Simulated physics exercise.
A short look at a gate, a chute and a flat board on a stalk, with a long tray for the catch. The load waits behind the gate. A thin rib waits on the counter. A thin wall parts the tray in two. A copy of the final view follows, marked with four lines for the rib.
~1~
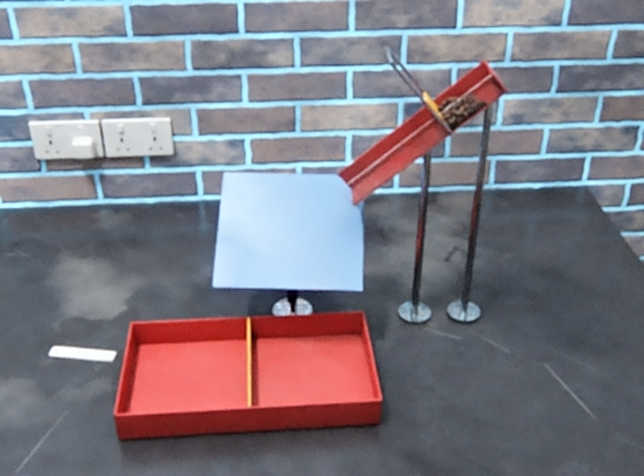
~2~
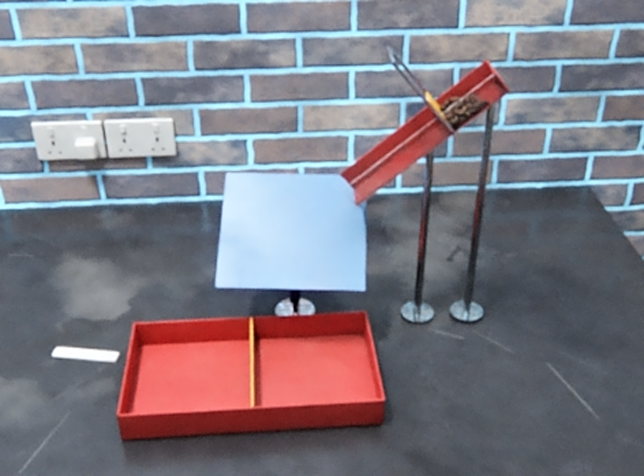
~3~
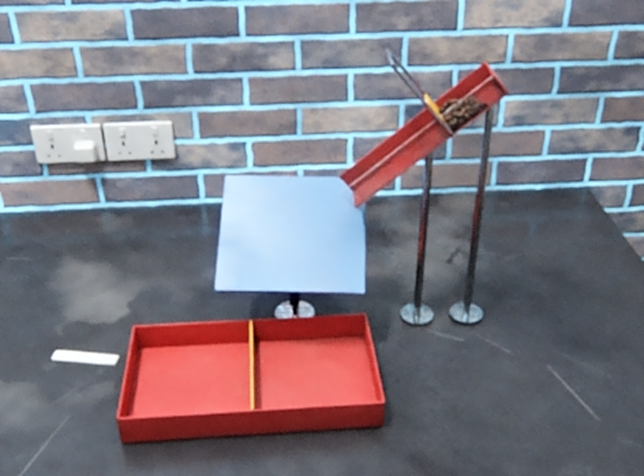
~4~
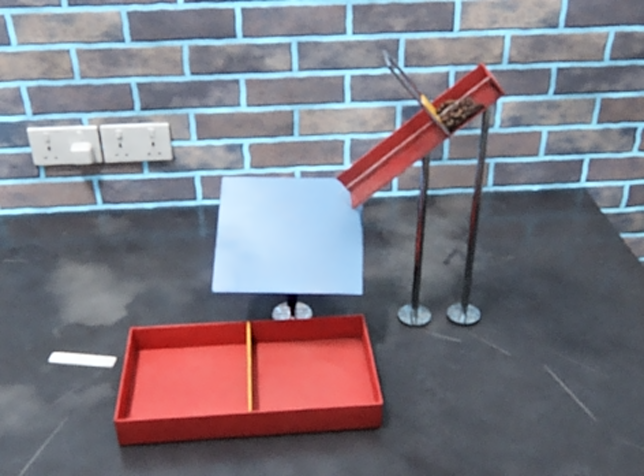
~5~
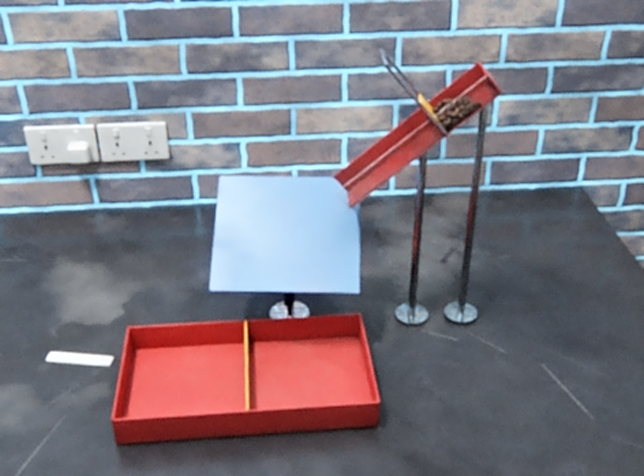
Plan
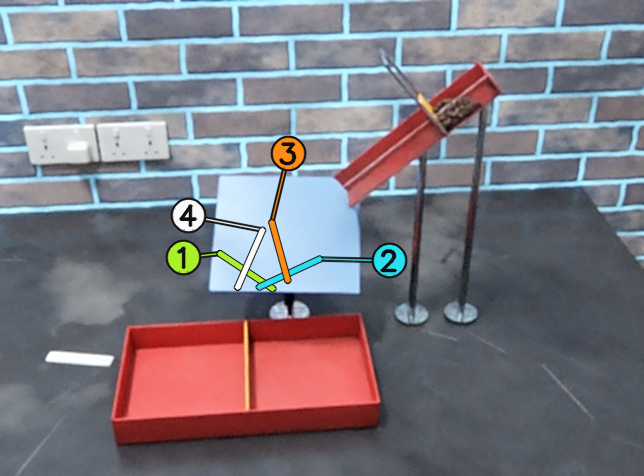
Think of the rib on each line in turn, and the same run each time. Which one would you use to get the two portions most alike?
4 beats the others.
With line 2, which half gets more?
More lands on the left.
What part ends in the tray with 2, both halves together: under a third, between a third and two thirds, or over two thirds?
It is over two thirds.
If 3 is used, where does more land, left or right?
More lands on the right.
On the marked copy, line 1 from (219, 253) to (272, 288); line 2 from (319, 259) to (259, 287); line 3 from (271, 222) to (287, 280); line 4 from (262, 230) to (237, 287).
Choosing 1, of what is caught, a small part in the left half, nearly all in the right.
Choosing 2, of what is caught, nearly all in the left half, a stray few in the right.
Choosing 3, of what is caught, none in the left half, all in the right.
Choosing 4, of what is caught, about two thirds in the left half, about a third in the right.
